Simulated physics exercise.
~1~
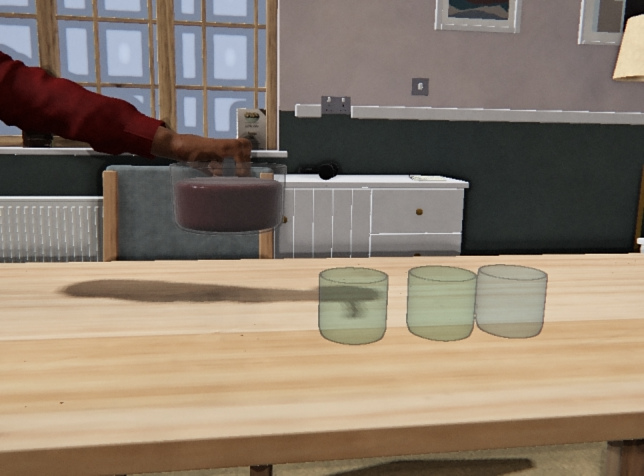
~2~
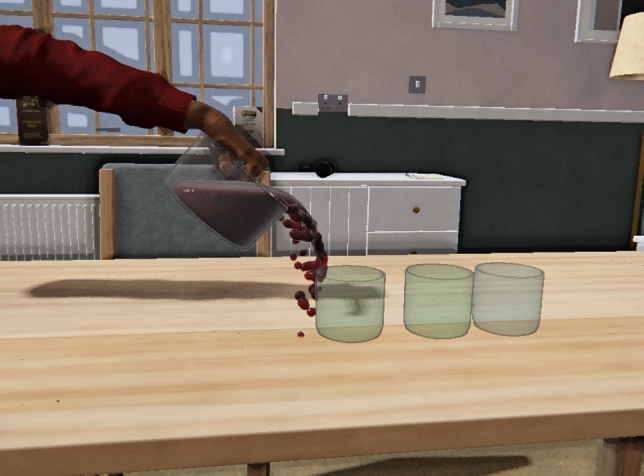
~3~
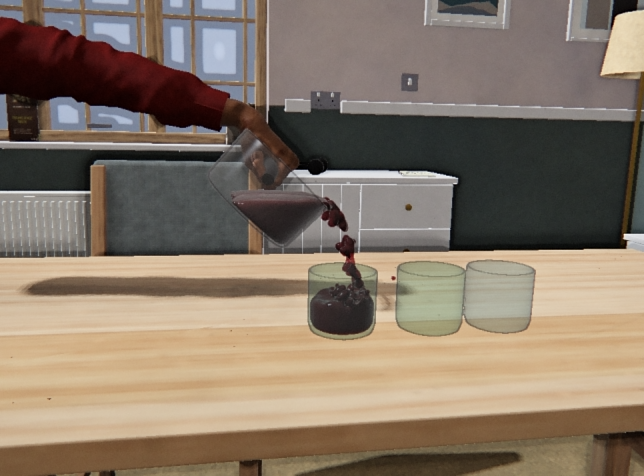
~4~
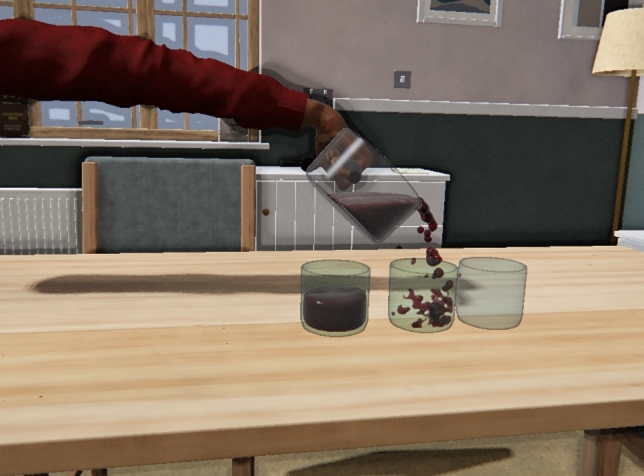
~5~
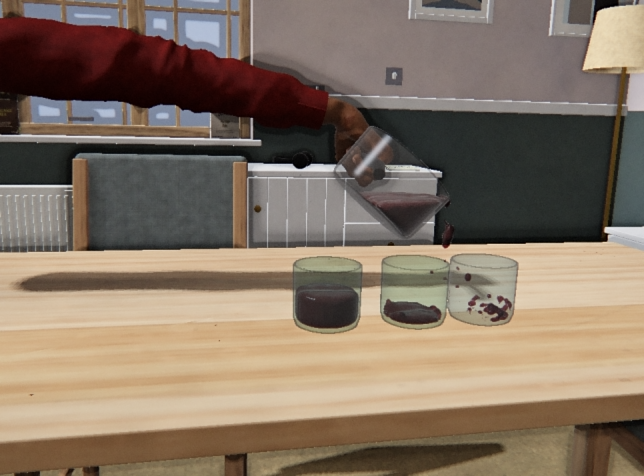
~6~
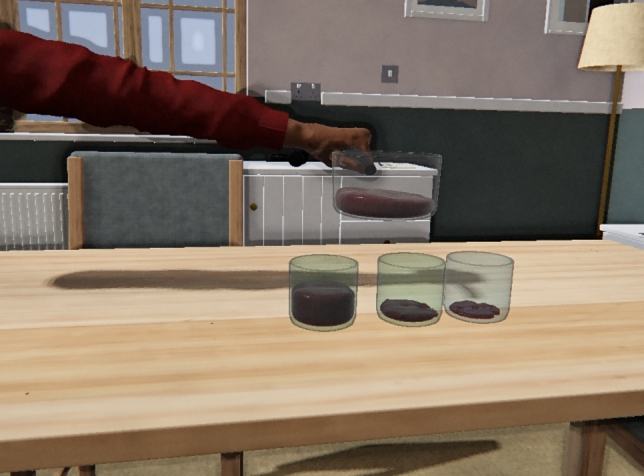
To begin with, three empty mugs stand in a line on a wooden table, while a hand in a red sleeve holds a clear saucepan of dark red wine above and to their left. The hand tips the saucepan rightwards, and wine spills out towards the left mug, a few drops landing on the table. It travels right while pouring, filling the left mug about halfway, then reaching the middle one and the right one. Finally the saucepan is brought back nearly level, still holding wine, with the left mug fullest and the other two holding only shallow amounts.
